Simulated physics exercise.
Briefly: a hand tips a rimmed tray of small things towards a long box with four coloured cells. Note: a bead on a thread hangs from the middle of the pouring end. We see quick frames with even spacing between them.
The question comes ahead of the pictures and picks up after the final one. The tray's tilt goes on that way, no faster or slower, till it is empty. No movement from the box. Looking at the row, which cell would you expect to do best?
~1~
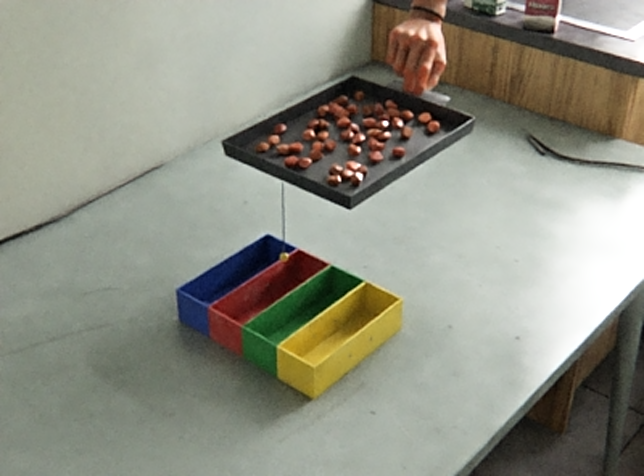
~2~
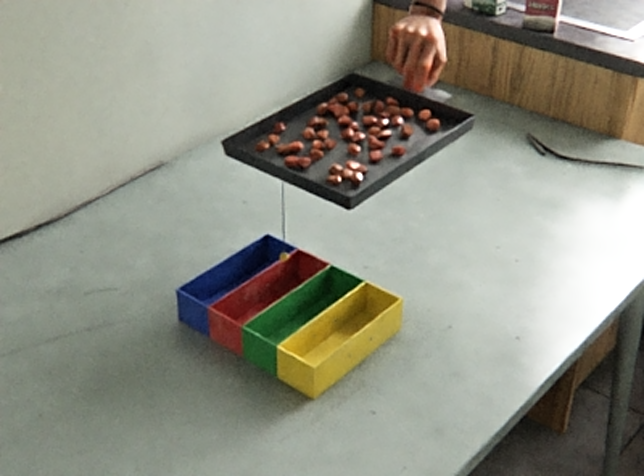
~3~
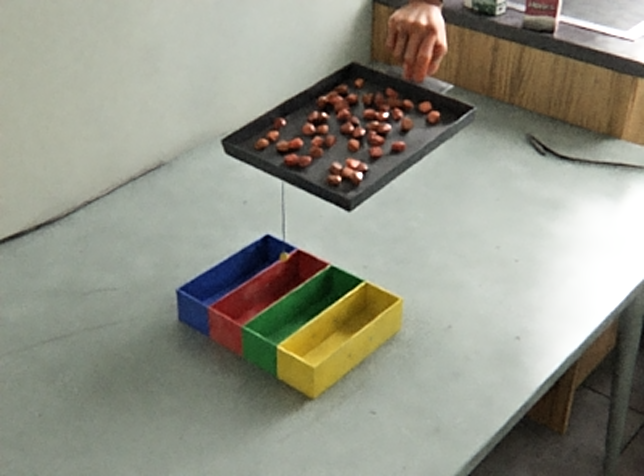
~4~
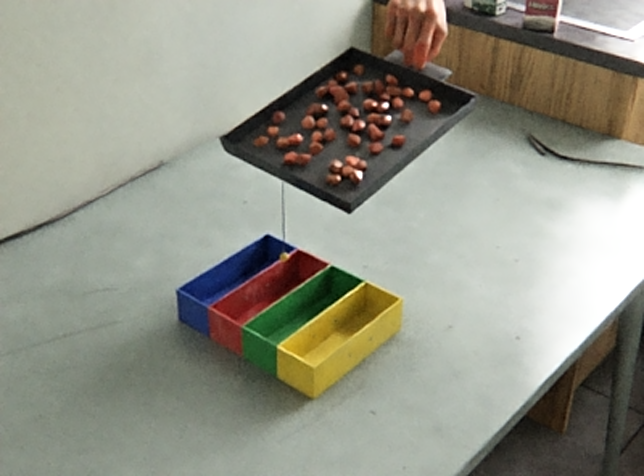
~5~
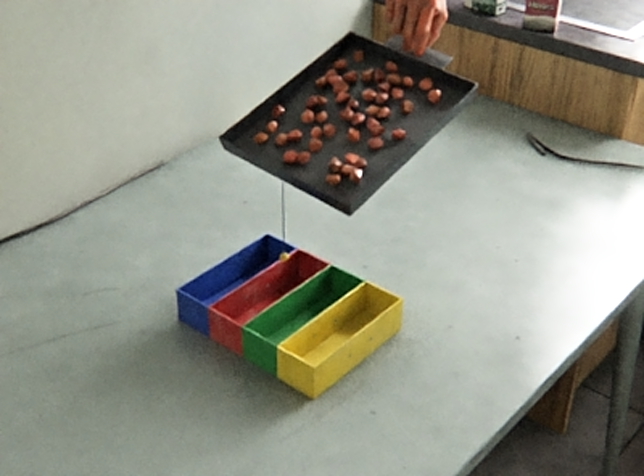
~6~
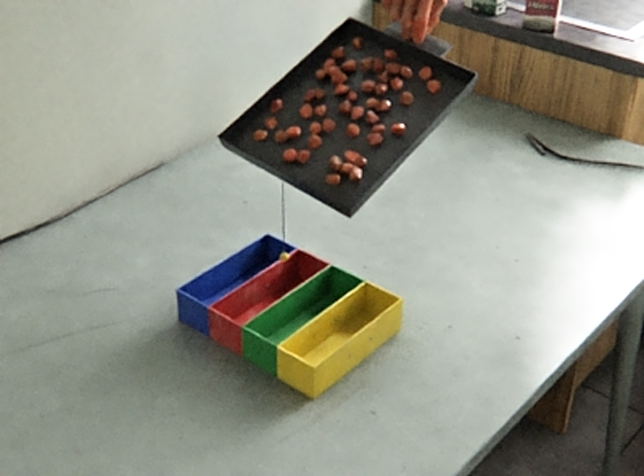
I would expect the green cell to do best.
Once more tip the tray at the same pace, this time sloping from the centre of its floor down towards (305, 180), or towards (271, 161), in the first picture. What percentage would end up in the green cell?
Case one near 30 %; case two near 0 %.
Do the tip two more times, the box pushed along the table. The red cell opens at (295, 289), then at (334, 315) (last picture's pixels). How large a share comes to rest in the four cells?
Around 100 per cent for the first position, around 90 per cent for the second.
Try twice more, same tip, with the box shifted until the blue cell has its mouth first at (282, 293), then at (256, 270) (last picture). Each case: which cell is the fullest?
First place: The cell in red; second place: That green cell.
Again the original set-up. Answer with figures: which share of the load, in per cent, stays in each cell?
Blue cell some 0; red cell some 10; green cell some 50; yellow cell some 30.
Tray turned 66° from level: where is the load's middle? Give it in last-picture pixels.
In the last view, the load is centred near (325, 177).
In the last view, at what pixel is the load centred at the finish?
Once it all stops, the middle lies near (304, 336).
Soon after the last picture, tray tipped steeply; all on the tray.
A little later, tray tipped past a quarter turn; about a third on the tray; about a quarter in the green cell; about a quarter in the yellow cell; a stray few in the red cell; a stray few in the blue cell; about a quarter falling or outside the box.
Later still, tray tipped past a quarter turn; about half in the green cell; about a third in the yellow cell; a small part in the red cell; a stray few in the blue cell.
At rest, tray tipped past a quarter turn; about half in the green cell; about a third in the yellow cell; a small part in the red cell; a stray few in the blue cell.
